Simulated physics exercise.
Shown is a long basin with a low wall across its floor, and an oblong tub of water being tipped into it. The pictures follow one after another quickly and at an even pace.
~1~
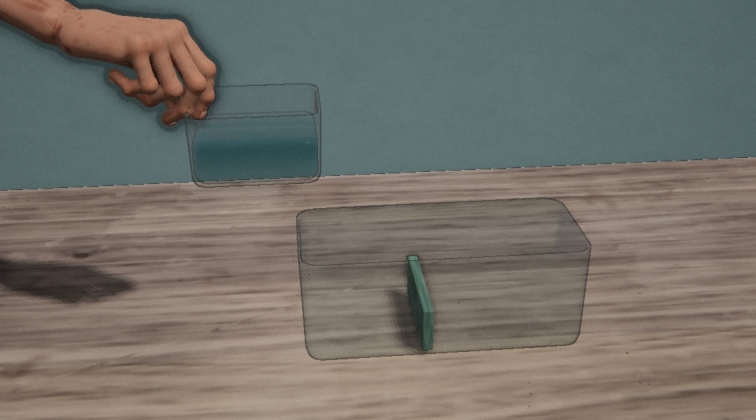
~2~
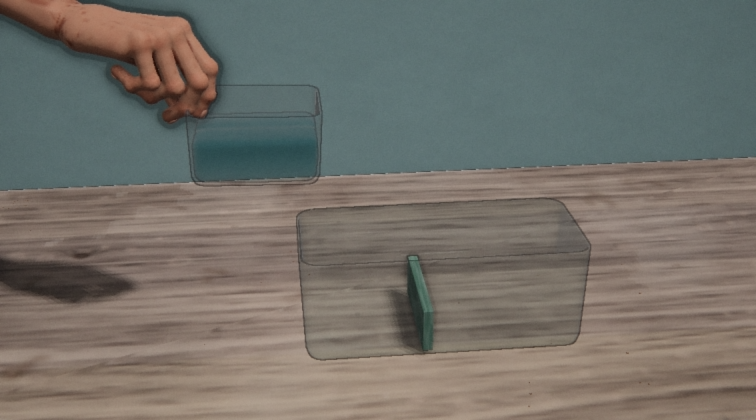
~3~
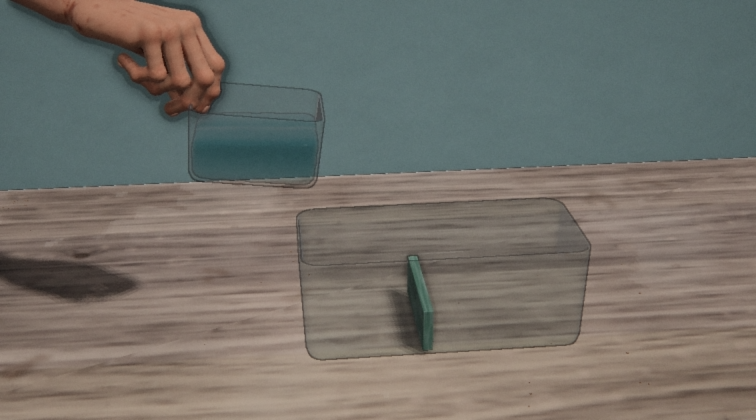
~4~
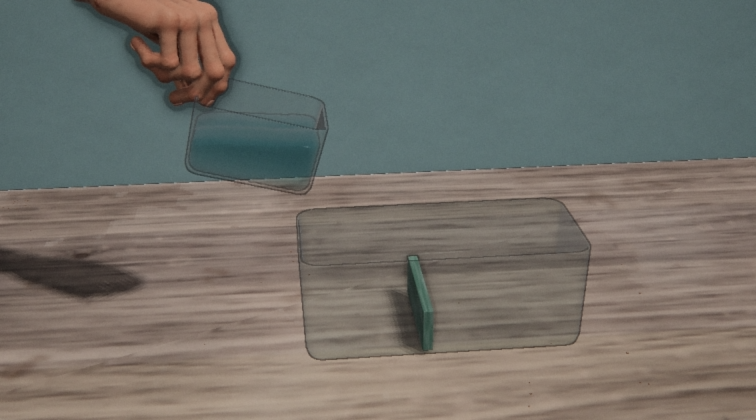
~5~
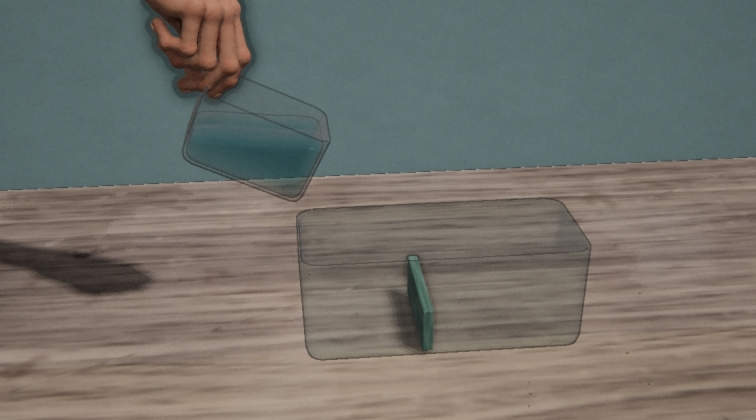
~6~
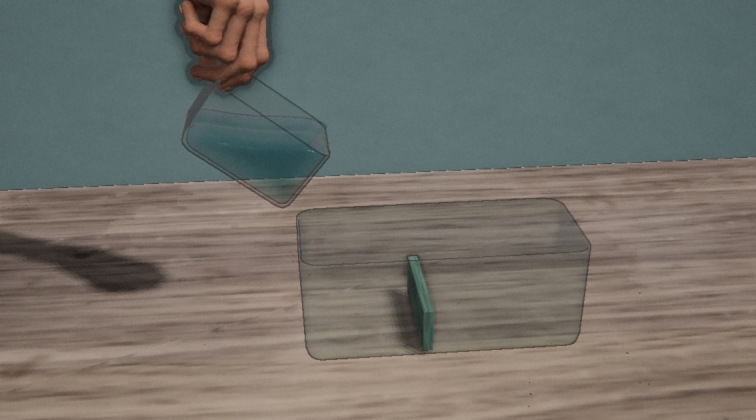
At first, a hand holds a clear oblong tub of blue water level, above and to the left of a long, empty clear basin with a low green wall across its floor. The hand then moves right as the tub tilts steadily, its right side dipping until it leans steeply.
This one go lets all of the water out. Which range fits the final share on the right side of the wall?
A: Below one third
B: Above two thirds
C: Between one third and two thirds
Below one third.
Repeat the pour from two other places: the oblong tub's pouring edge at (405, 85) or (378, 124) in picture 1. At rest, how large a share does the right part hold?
Estimate, in order: 85 and 40 per cent.
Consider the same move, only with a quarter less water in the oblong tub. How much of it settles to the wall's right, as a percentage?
Roughly 5 %.
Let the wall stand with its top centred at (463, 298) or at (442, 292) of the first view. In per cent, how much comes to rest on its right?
The first position gives around 20 percent, the second around 10 percent.
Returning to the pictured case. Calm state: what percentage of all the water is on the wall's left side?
Some 90 parts in a hundred.
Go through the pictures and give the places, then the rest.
In the first frame, it leans 0°; its right rim is at (318, 100); the water meets the walls at (194, 129) and (317, 124); the long basin's rim runs from (299, 238) to (576, 225); the wall's top is at (420, 284).
In the second frame, it leans 2°; its right rim is at (319, 102); the water meets the walls at (194, 129) and (317, 124).
In the third frame, it leans 7°; its right rim is at (322, 108); the water meets the walls at (195, 127) and (317, 126).
In the fourth frame, it leans 15°; its right rim is at (325, 117); the water meets the walls at (193, 127) and (319, 127).
In the fifth frame, it leans 26°; its right rim is at (327, 129); the water meets the walls at (192, 125) and (322, 129).
In the sixth frame, it leans 38°; its right rim is at (326, 143); the water meets the walls at (188, 123) and (328, 132); 1 per cent is over the edge.
A moment on, the oblong tub is tipped on its side and 30 per cent is still to pour, 32 is left of the wall and 0 right of it.
Next, the oblong tub is tipped on its side and 12 per cent is still to pour, 77 is left of the wall and 1 right of it.
Then the oblong tub is tipped on its side and 4 per cent is still to pour, 87 is left of the wall and 4 right of it.
Later the oblong tub is tipped on its side and 1 per cent is still to pour, 91 is left of the wall and 4 right of it.
Finally, 92 per cent lies left of the wall, 4 right of it and 4 outside.
